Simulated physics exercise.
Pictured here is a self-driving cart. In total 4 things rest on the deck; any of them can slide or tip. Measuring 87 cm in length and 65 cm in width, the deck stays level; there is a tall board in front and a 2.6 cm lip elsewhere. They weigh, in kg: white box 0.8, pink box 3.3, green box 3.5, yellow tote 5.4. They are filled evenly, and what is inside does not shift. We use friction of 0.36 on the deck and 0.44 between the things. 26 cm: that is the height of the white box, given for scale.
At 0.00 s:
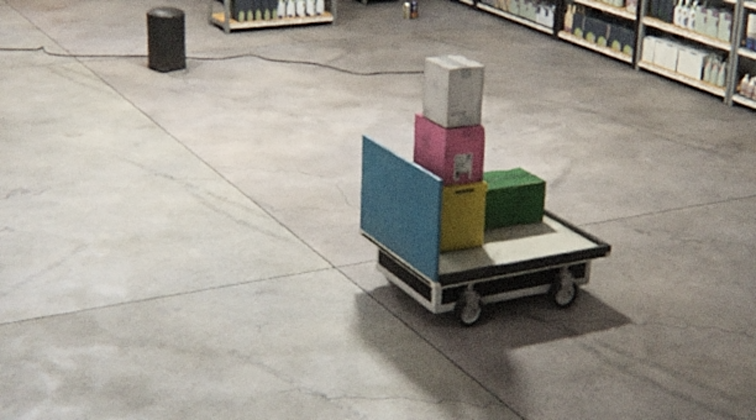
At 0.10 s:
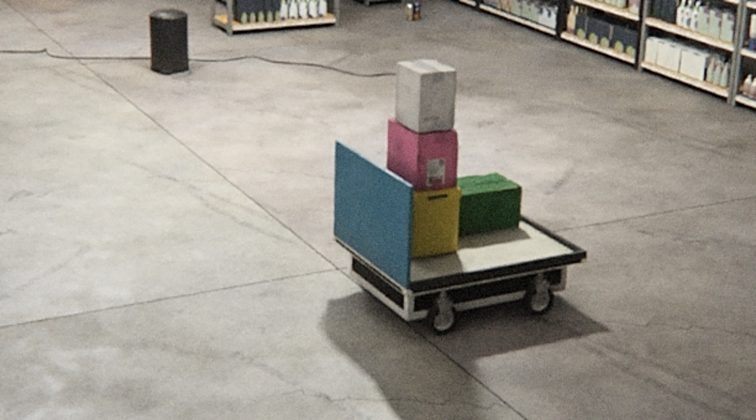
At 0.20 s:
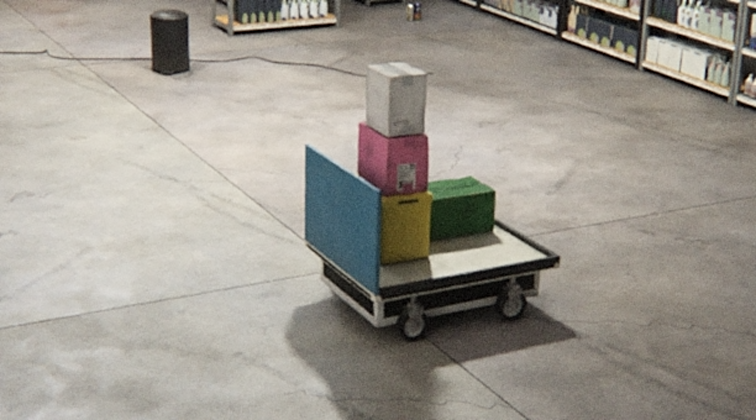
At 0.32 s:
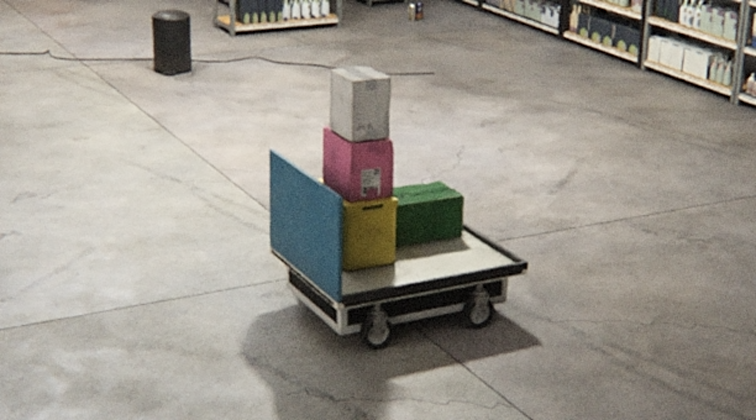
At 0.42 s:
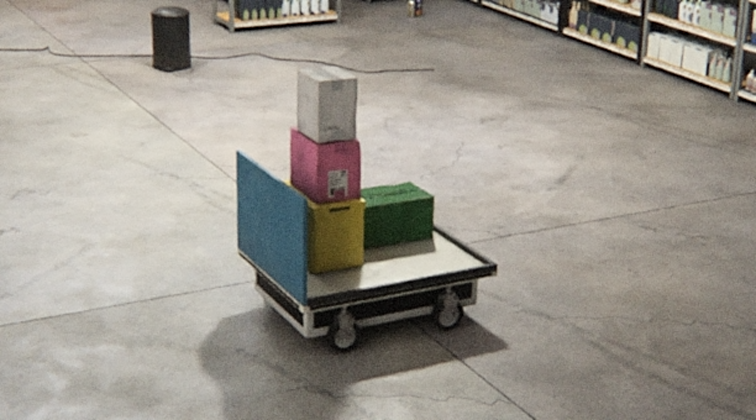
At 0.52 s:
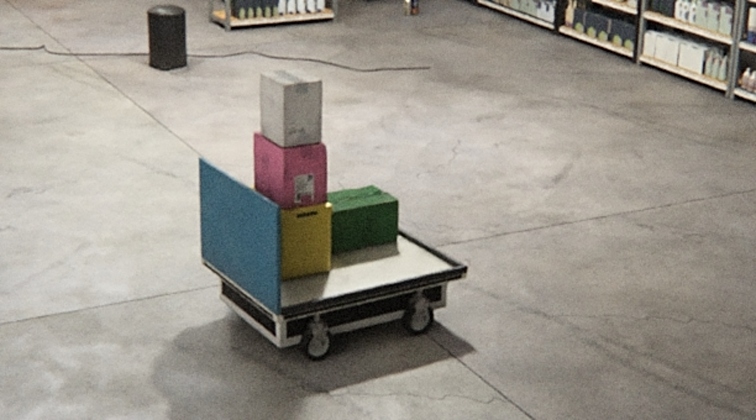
In this clip, a flat cart with a blue end board rolls steadily leftward and slightly nearer across a concrete floor, carrying a white box stacked on a pink box above a yellow tote, with a green box beside them.
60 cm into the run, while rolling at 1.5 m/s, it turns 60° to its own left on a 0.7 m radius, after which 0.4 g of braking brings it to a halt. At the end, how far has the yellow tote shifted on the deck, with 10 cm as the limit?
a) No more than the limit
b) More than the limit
No more than the limit.
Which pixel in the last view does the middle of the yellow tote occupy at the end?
It winds up close to (224, 373).
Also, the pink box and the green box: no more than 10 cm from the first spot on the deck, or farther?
First the pink box: It departs its position; then the green box: It stays in position.
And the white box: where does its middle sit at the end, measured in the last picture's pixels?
Near (154, 222).
By 0.72 s, cart has run 108 cm, turned 27°; yellow tote 3 cm from its spot near (242, 258); white box 14 cm from its spot; pink box 10 cm from its spot.
By 0.92 s, cart has run 138 cm, turned 51°; yellow tote 3 cm from its spot near (235, 298); white box 27 cm from its spot; pink box 18 cm from its spot.
By 1.22 s, cart has run 180 cm, turned 60°; white box now off the deck; yellow tote 3 cm from its spot near (230, 352); pink box 18 cm from its spot.
When it is over (2.0 s), not toppled but over 10 cm from the start, white box and pink box; the other 2 within 10 cm of the start. In the last view, yellow tote near (224, 373).
